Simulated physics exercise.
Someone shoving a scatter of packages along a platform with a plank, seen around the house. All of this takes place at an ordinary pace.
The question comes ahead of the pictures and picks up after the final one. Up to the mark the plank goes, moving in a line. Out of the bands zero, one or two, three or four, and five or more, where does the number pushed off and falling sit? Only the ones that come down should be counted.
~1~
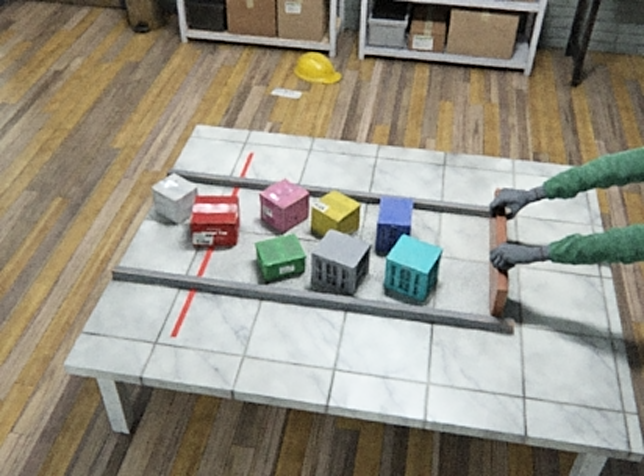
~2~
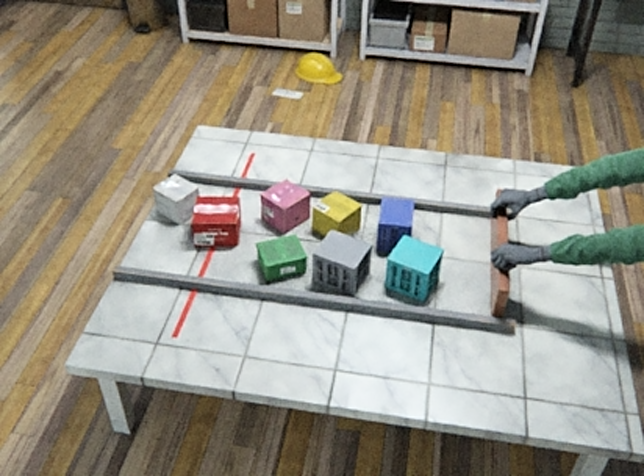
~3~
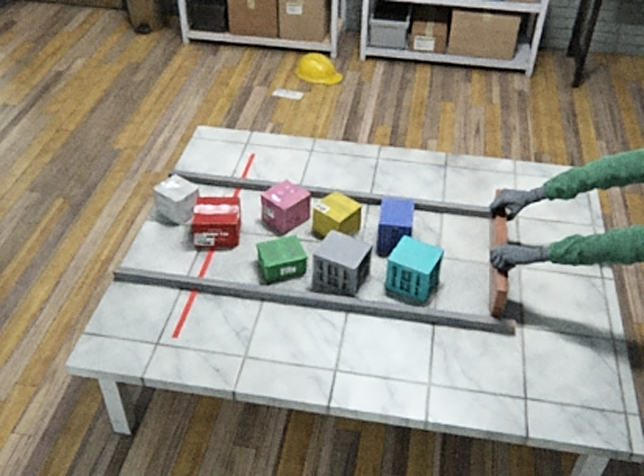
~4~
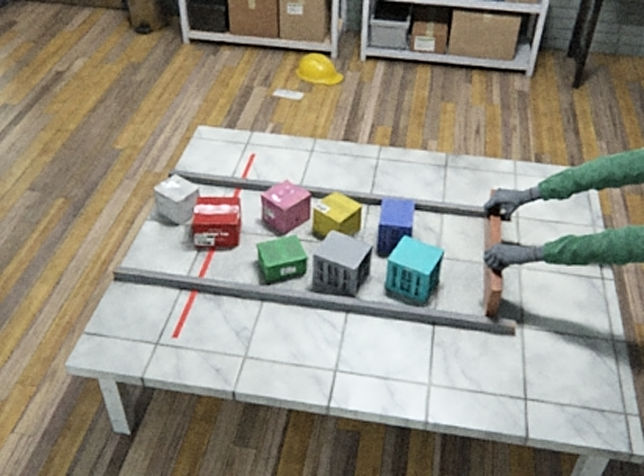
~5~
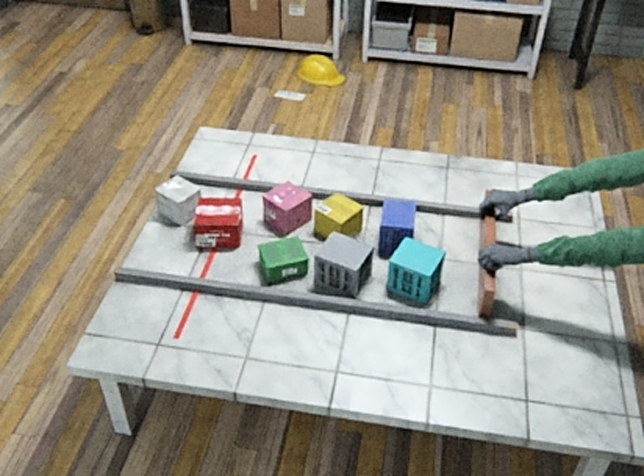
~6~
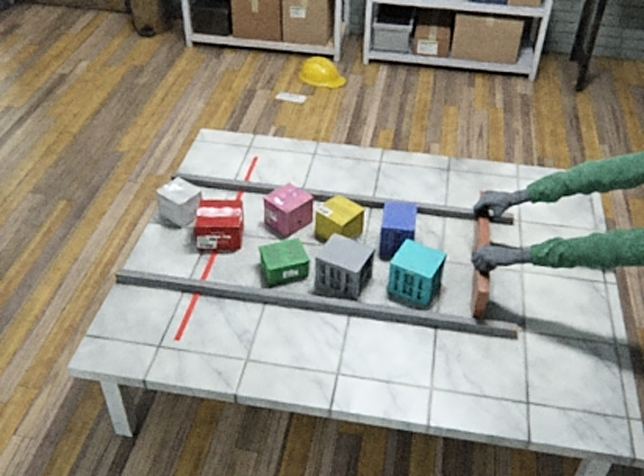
It sits at three or four.
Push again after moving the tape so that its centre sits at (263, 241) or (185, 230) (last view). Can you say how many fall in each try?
In the first try the count is 0, and in the second it is 6.
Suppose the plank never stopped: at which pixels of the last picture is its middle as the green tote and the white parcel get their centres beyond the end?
The middle is at (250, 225) when it's the green tote, and at (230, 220) when it's the white parcel.
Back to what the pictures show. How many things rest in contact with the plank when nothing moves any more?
The count comes out at 2.
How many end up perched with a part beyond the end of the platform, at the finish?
That adds up to 1.
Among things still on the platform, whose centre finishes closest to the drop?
The one is the grey crate.
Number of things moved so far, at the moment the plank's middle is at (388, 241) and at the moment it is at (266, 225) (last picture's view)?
By the first moment it's 5, by the second it's 8.
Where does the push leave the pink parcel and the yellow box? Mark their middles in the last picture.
Final positions - pink parcel around (189, 184), yellow box around (178, 209).
Soon after, none off yet; white parcel at rest near (180, 202); red parcel at rest near (220, 224); pink parcel at rest near (289, 209).
Then, none off yet; white parcel moved a little near (176, 201); red parcel moved a little near (198, 222); pink parcel moved about its own width near (235, 198).
By the end, the number that fall off is three or four; fallen, green tote, red parcel and white parcel.
